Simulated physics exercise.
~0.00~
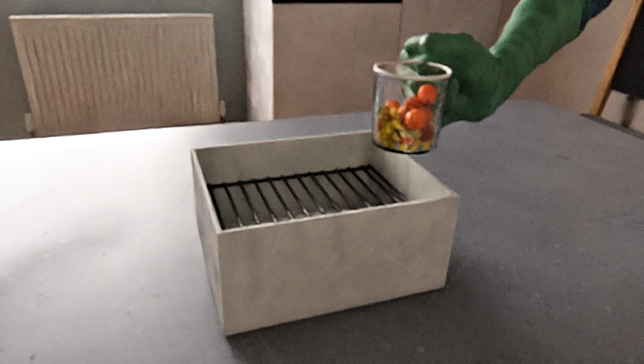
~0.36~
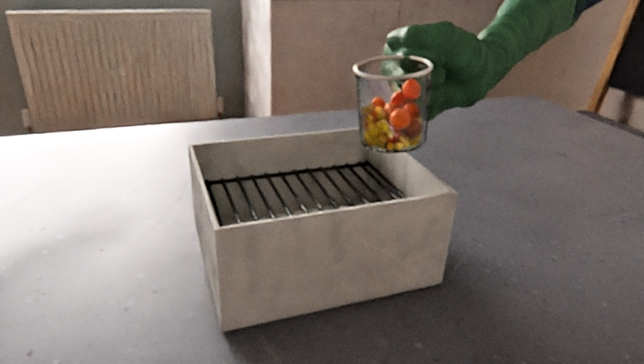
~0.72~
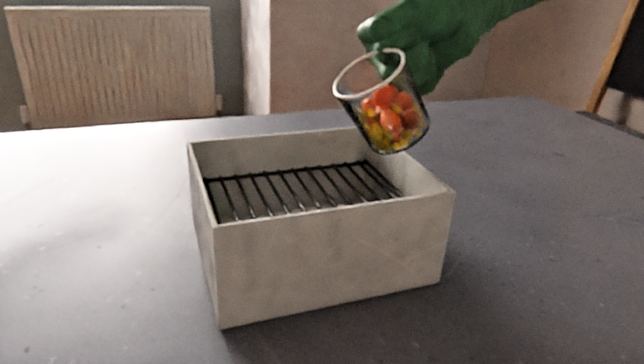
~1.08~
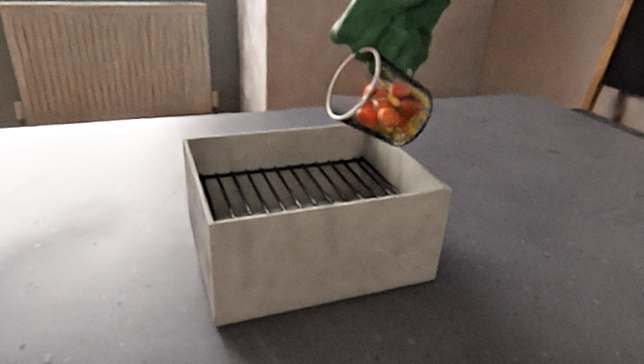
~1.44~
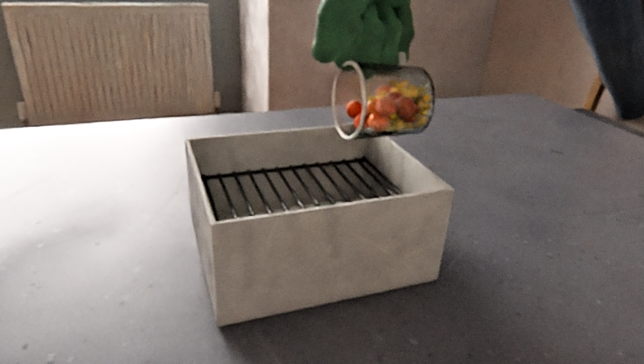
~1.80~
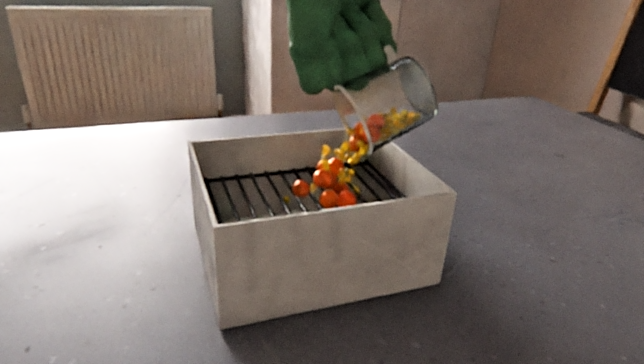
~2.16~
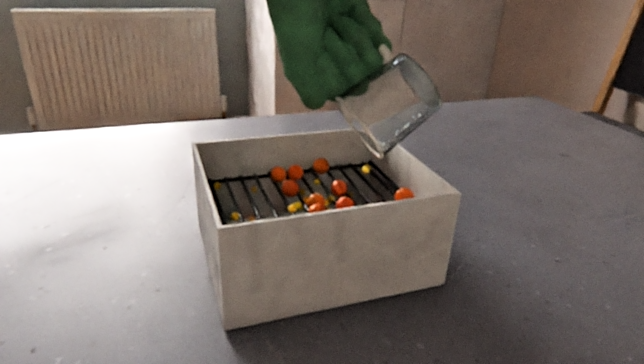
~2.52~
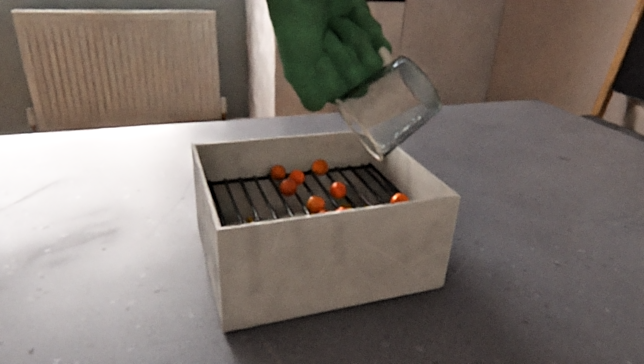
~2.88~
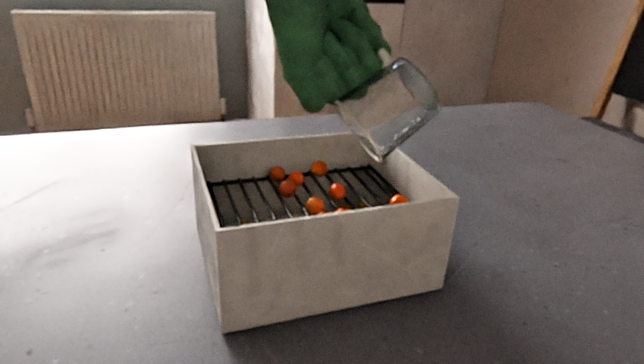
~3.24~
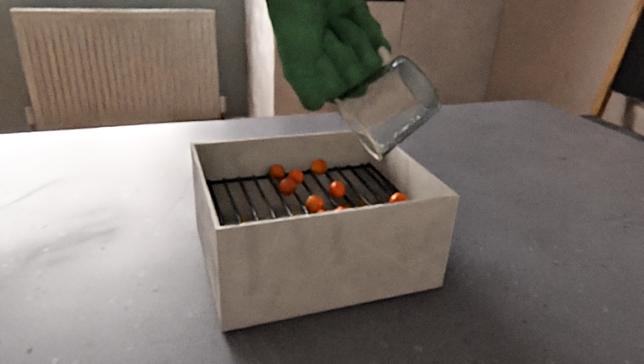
Over a box on a table, a green-gloved hand empties a cup; only orange pieces stay on the rack.
